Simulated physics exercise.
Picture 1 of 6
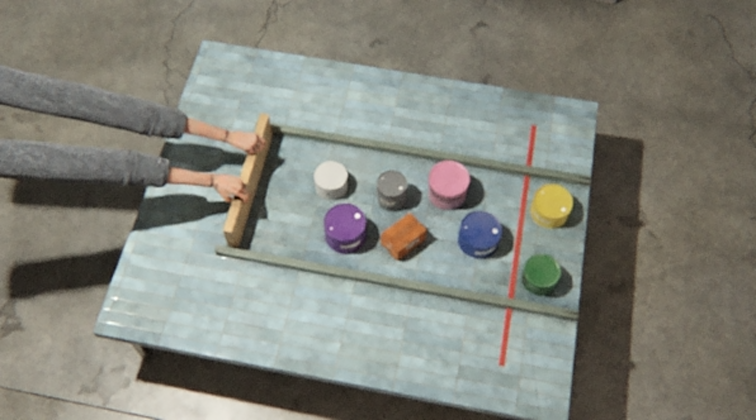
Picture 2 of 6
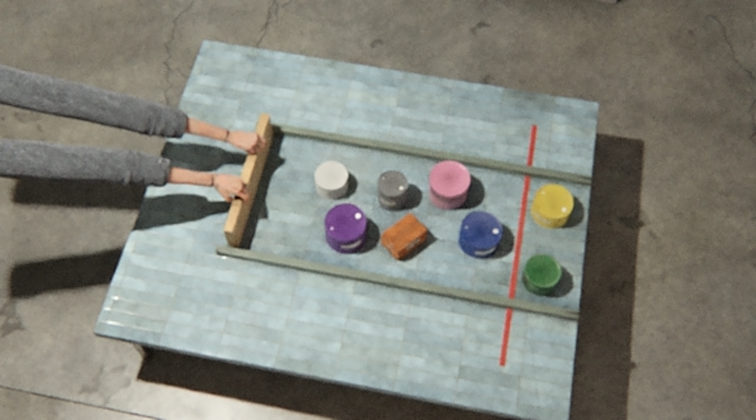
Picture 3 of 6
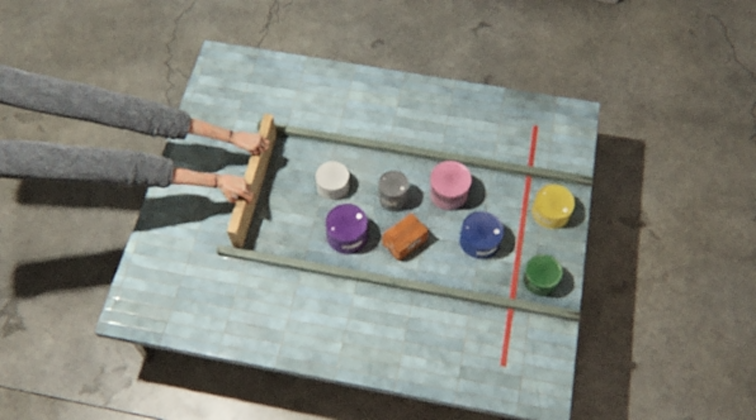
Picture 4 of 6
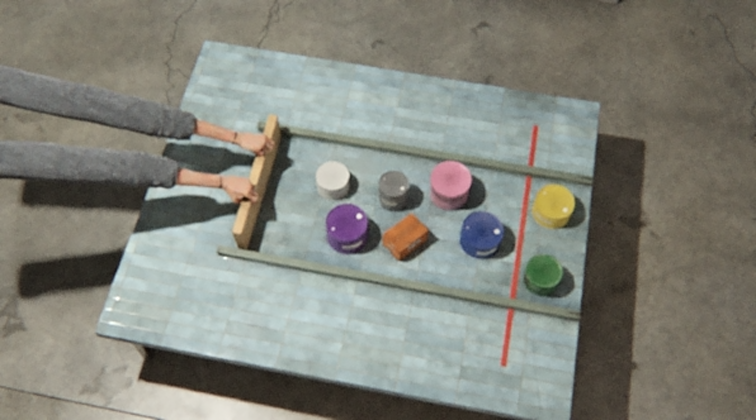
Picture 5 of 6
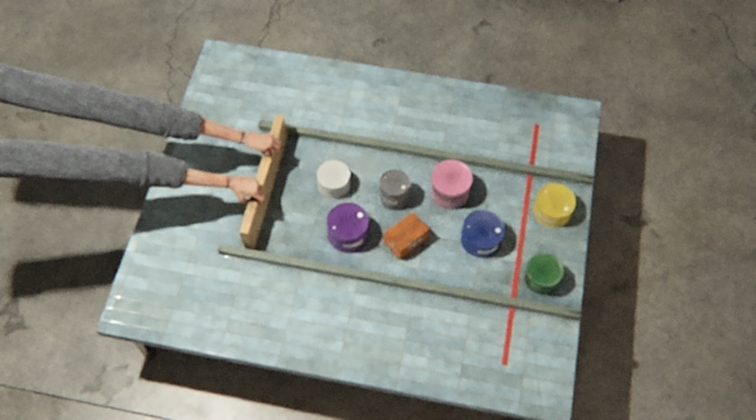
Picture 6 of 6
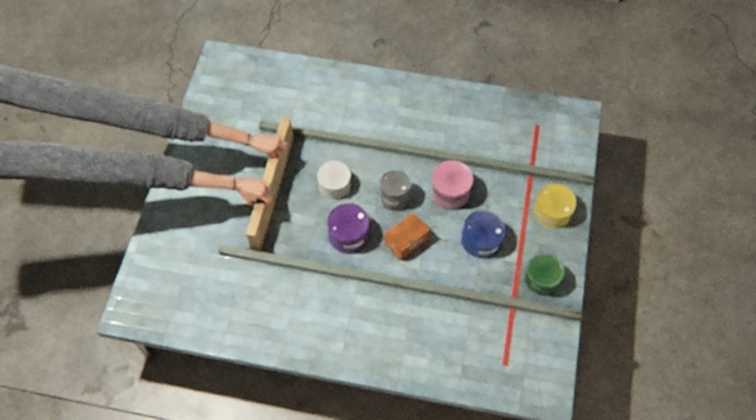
Two hands slowly sliding a wooden plank right between two battens toward eight colourful tubs and parcels, which stay still.
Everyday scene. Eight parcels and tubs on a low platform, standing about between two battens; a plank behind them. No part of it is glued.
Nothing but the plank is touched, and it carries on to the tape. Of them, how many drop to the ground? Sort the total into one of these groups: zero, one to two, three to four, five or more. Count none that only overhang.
It goes in the group one to two.
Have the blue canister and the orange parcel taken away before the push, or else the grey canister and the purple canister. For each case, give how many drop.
That gives 0 in the first case, then 0 in the second.
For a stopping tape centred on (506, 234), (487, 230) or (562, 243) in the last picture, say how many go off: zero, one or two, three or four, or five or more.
In the order of the places given: Either one or two; no fall at all; at least five.
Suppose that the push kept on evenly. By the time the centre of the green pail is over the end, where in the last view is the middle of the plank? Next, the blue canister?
Middle approx. at (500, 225), then approx. at (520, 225).
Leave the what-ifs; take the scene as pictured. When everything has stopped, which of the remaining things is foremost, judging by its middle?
Nearest at the end: The blue canister.
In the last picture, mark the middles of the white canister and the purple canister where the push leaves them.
White canister at about (542, 223), purple canister at about (539, 280).
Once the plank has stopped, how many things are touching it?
Result: 3 in all.
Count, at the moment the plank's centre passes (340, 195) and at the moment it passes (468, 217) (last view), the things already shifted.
Respectively 2 and 7.
Soon after, none off yet; yellow canister at rest near (555, 206); green pail at rest near (544, 275); blue canister at rest near (483, 234).
Then, none off yet; yellow canister at rest near (555, 206); green pail at rest near (544, 275); blue canister moved a little near (491, 234).
Further on, none off yet; yellow canister at rest near (555, 206); green pail moved a little near (555, 278); blue canister moved about its own width near (546, 240).
At rest, the number that fall off is one or two; fallen, green pail.
